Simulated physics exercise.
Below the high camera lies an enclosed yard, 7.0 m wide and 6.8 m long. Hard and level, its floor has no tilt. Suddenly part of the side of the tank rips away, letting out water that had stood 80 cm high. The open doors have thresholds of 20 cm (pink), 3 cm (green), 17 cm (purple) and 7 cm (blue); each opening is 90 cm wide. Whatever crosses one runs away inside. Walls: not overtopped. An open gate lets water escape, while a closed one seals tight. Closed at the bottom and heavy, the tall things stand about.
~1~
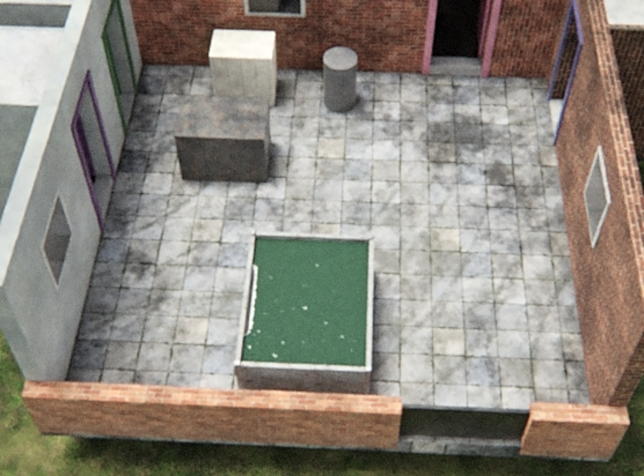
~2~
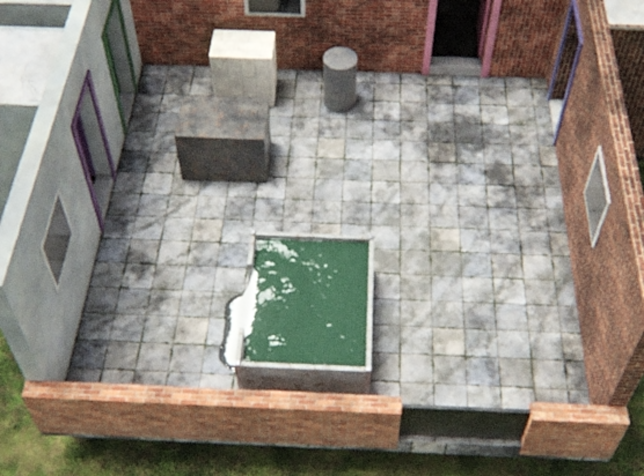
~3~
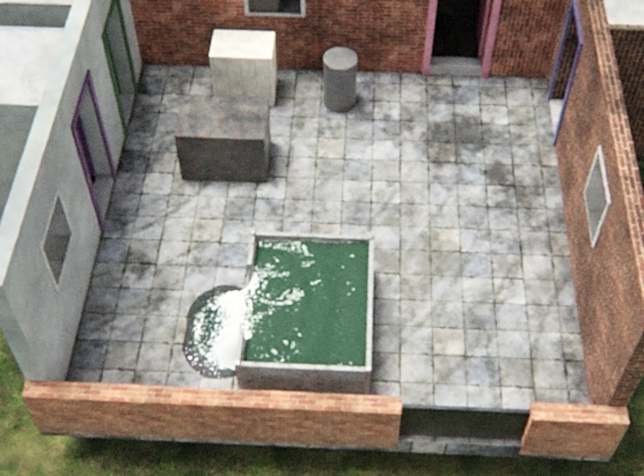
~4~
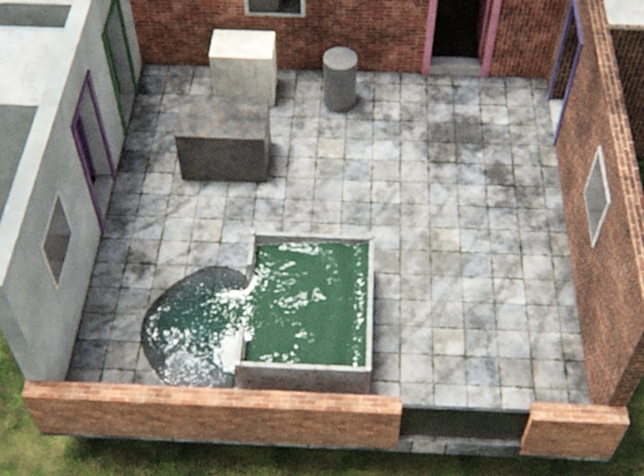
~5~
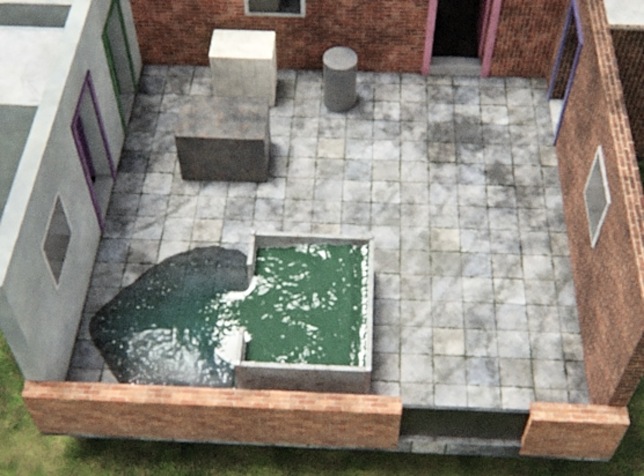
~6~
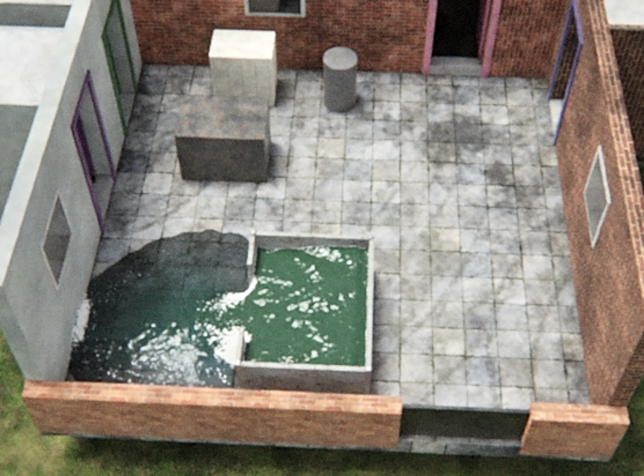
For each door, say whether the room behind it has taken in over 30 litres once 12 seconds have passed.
Result: Pink door: Lags behind the figure, green door: Outstrips the figure, purple door: Lags behind the figure, blue door: Lags behind the figure.
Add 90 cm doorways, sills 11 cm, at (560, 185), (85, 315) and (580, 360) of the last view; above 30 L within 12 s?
In that order: Short of it, beyond it, short of it.
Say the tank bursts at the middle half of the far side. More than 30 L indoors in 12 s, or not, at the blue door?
Against that limit: Blue above.
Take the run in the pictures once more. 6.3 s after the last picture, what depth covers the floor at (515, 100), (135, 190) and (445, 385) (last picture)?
Around 2 cm, 8 cm and 2 cm, in the order given.
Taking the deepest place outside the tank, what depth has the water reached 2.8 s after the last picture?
27 cm or so.
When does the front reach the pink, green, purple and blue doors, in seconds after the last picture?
The front reaches pink at 4.5 s, green at 1.3 s, purple at 0.5 s, blue at 6.0 s.
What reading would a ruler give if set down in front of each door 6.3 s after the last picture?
In cm: Pink 3, green 14, purple 9, blue 5.
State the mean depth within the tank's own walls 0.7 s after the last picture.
About 49 cm.
Then, 0.7 s after the last picture water covers 20 % of the floor and is deepest (57 cm) near (59, 408); pink door not reached, green door not reached, purple door 14 cm at the sill, 0 L in, blue door not reached.
Then, 1.5 s after the last picture water covers 25 % of the floor and is deepest (36 cm) near (136, 364); pink door not reached, green door 5 cm at the sill, 0 L in, purple door 16 cm at the sill, 0 L in, blue door not reached.
Then, 2.8 s after the last picture water covers 35 % of the floor and is deepest (27 cm) near (163, 68); pink door not reached, green door 5 cm at the sill, 2 L in, purple door 13 cm at the sill, 1 L in, blue door not reached.
Then, 6.3 s after the last picture water covers 80 % of the floor and is deepest (18 cm) near (135, 96); pink door 3 cm at the sill, 0 L in, green door 14 cm at the sill, 114 L in, purple door 9 cm at the sill, 1 L in, blue door 5 cm at the sill, 0 L in.
Then, 11.3 s after the last picture water covers 95 % of the floor and is deepest (10 cm) near (132, 111); pink door 2 cm at the sill, 0 L in, green door 10 cm at the sill, 310 L in, purple door 6 cm at the sill, 1 L in, blue door 8 cm at the sill, 2 L in.
